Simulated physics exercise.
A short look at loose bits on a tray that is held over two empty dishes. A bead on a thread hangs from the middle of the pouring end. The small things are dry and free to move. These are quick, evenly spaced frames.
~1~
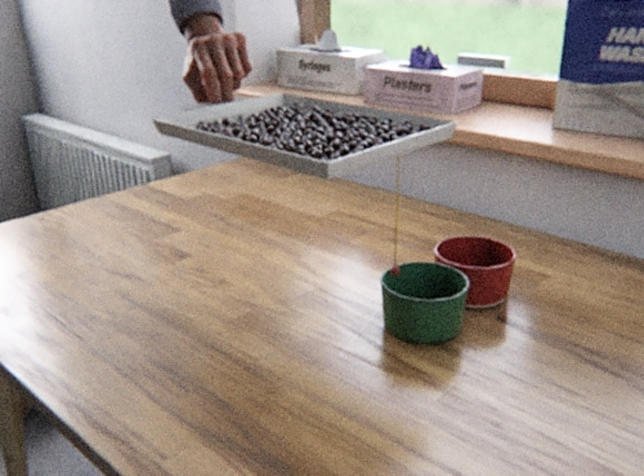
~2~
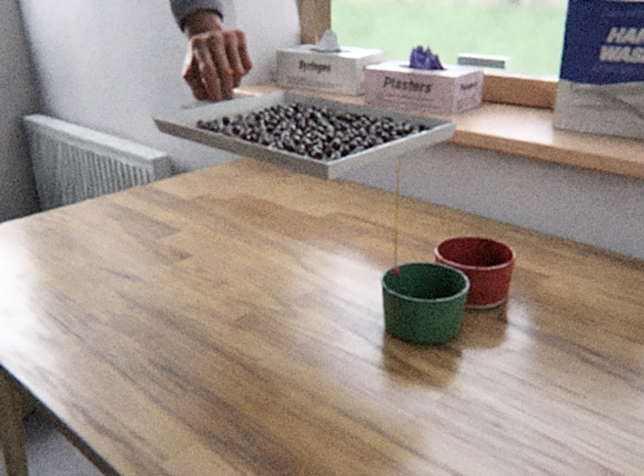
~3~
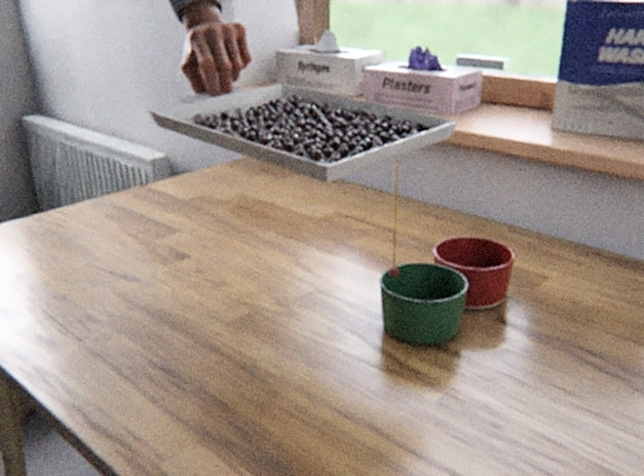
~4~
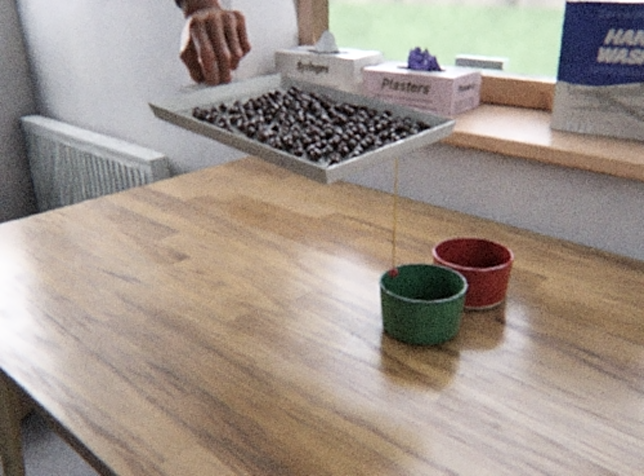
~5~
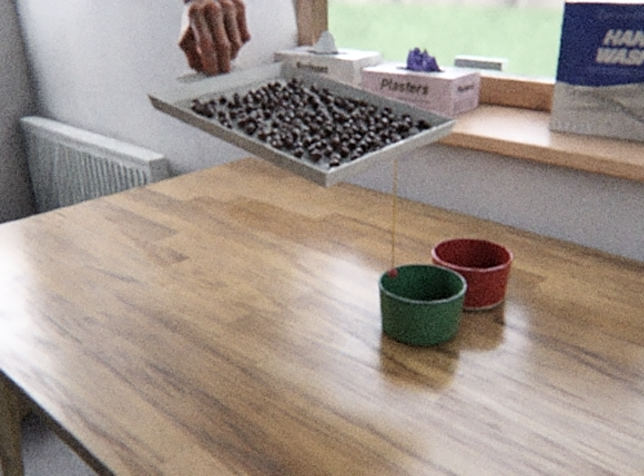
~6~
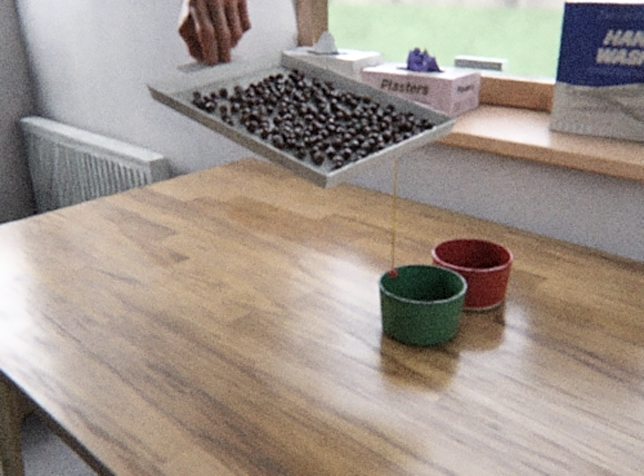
A hand slowly tilts a tray of dark balls above two bowls, and the balls shift.
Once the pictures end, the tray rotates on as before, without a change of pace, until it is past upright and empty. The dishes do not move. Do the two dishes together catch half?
Caught overall: Less than half.
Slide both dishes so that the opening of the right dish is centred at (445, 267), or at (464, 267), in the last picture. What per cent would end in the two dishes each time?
The first gives 20 %, the second 20 %.
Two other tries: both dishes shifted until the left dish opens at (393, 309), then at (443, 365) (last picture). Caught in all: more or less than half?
First under half, then less than half.
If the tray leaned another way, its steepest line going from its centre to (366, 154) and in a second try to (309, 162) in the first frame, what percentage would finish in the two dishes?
The first gives 10 %, the second 0 %.
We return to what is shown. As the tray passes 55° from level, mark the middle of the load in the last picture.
Near (354, 142).
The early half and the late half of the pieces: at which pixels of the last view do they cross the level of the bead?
First near (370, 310), later near (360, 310).
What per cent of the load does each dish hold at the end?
Left dish near 0 in a hundred; right dish near 0.
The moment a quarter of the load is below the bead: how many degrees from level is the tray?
At about 70°.
Shortly afterwards, tray tipped steeply; the bulk on the tray; only a few outside both; a little in the air.
Next, tray tipped right over; only a few on the tray; only a few in the left dish; the bulk outside both; a little in the air.
Some moments later, tray tipped past a quarter turn; only a few in the left dish; all but a few outside both.
In the end, tray tipped past a quarter turn; only a few in the left dish; none at all in the right dish; all but a few outside both.
